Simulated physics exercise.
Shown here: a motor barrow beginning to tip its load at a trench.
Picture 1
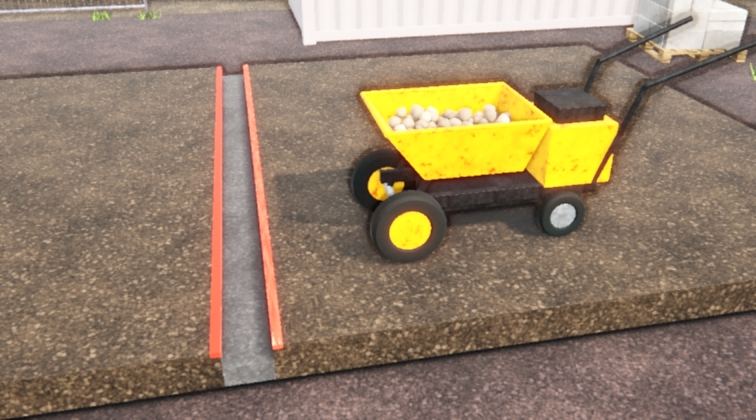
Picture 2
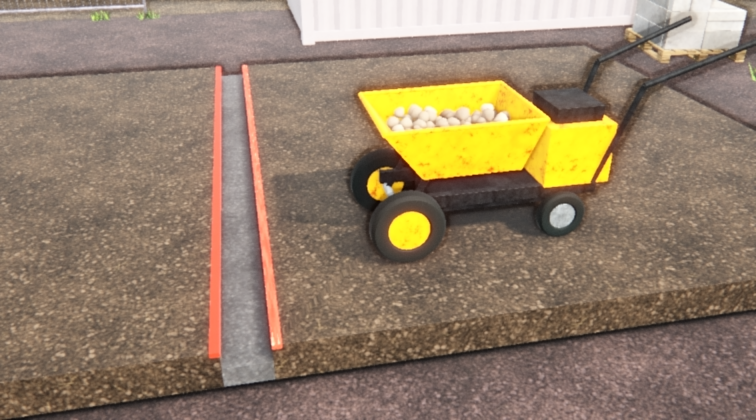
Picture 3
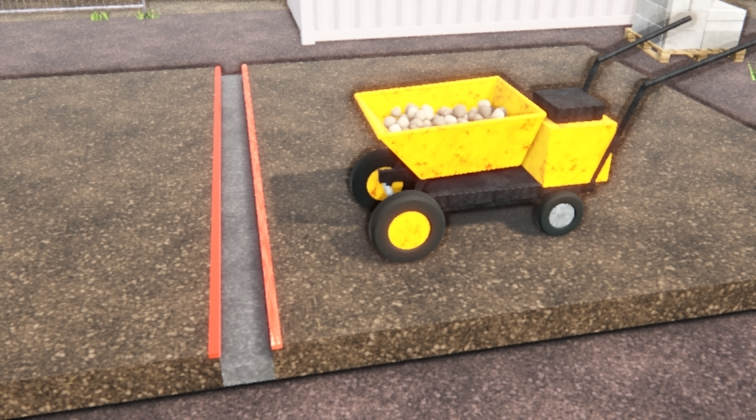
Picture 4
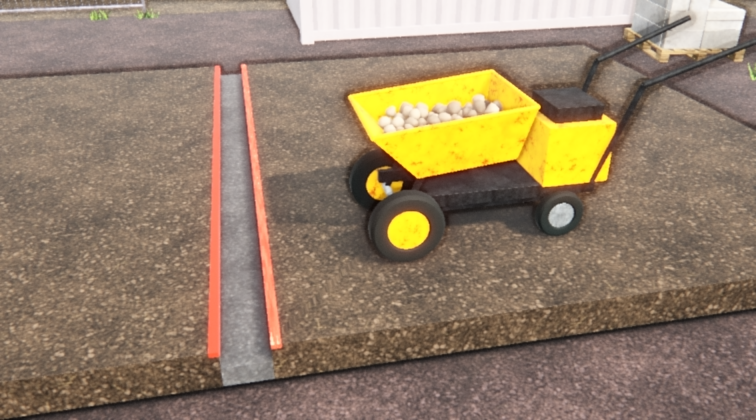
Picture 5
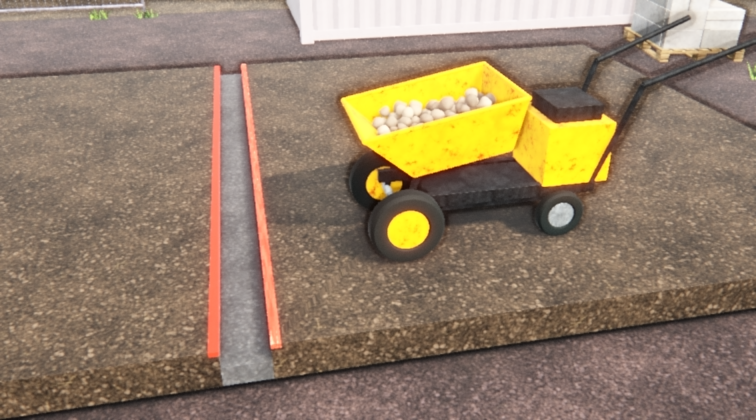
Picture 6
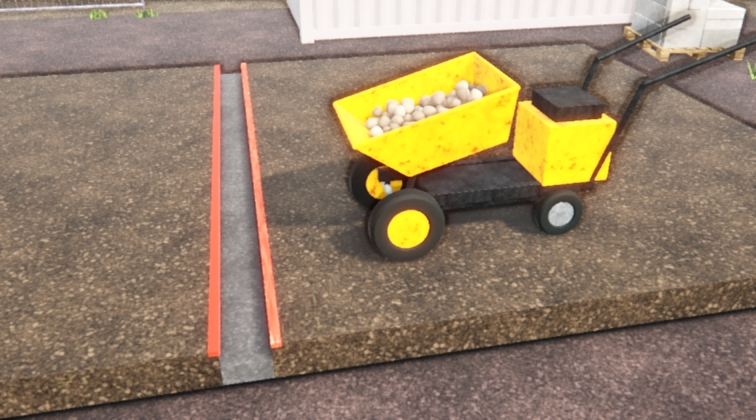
On a speckled brown slab, a yellow barrow's skip of pebbles tilts left toward a trench.
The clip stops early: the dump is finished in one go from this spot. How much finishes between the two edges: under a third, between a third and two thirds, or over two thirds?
The load will go in at a third to two thirds.
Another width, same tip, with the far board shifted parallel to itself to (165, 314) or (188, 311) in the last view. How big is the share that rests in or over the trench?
60 %, then 60 %.
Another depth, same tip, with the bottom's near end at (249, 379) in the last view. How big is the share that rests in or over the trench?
About 60 per cent.
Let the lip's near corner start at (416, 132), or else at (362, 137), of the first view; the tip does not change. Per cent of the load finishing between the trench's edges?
Position 1 near 40 %, position 2 near 60 %.
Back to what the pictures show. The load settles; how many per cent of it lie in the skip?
0 per cent, roughly.
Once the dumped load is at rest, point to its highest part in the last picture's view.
My guess for the top is about pixel (273, 226).
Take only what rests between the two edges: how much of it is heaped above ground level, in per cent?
I'd put it near 35 per cent.
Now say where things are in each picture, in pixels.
Lip of the skip at (387, 135), level; top of the load at (454, 125), river pebbles; first edge of the trench at (273, 302); far edge at (216, 309), the trench under half as wide as the skip, and shallow for its width, in the first picture.
Lip of the skip at (385, 135), level; top of the load at (452, 124), in the second picture.
Lip of the skip at (380, 136), tipped barely; top of the load at (473, 118), in the third picture.
Lip of the skip at (373, 139), tipped a little; top of the load at (468, 113), in the fourth picture.
Lip of the skip at (365, 142), tipped a little; top of the load at (476, 111), in the fifth picture.
Lip of the skip at (355, 147), tipped clearly; top of the load at (467, 104); first edge of the trench at (271, 301); far edge at (214, 308), in the sixth picture.
Soon after the last picture, skip tipped steeply; all in the skip.
A little later, skip tipped right over; about two thirds in the skip; about a quarter short of the trench; a small part in or heaped over the trench; a stray few falling.
Later still, skip tipped right over; a small part in the skip; about a third short of the trench; about half in or heaped over the trench; a small part beyond it.
At rest, skip tipped right over; a stray few in the skip; about a third short of the trench; about half in or heaped over the trench; a small part beyond it.
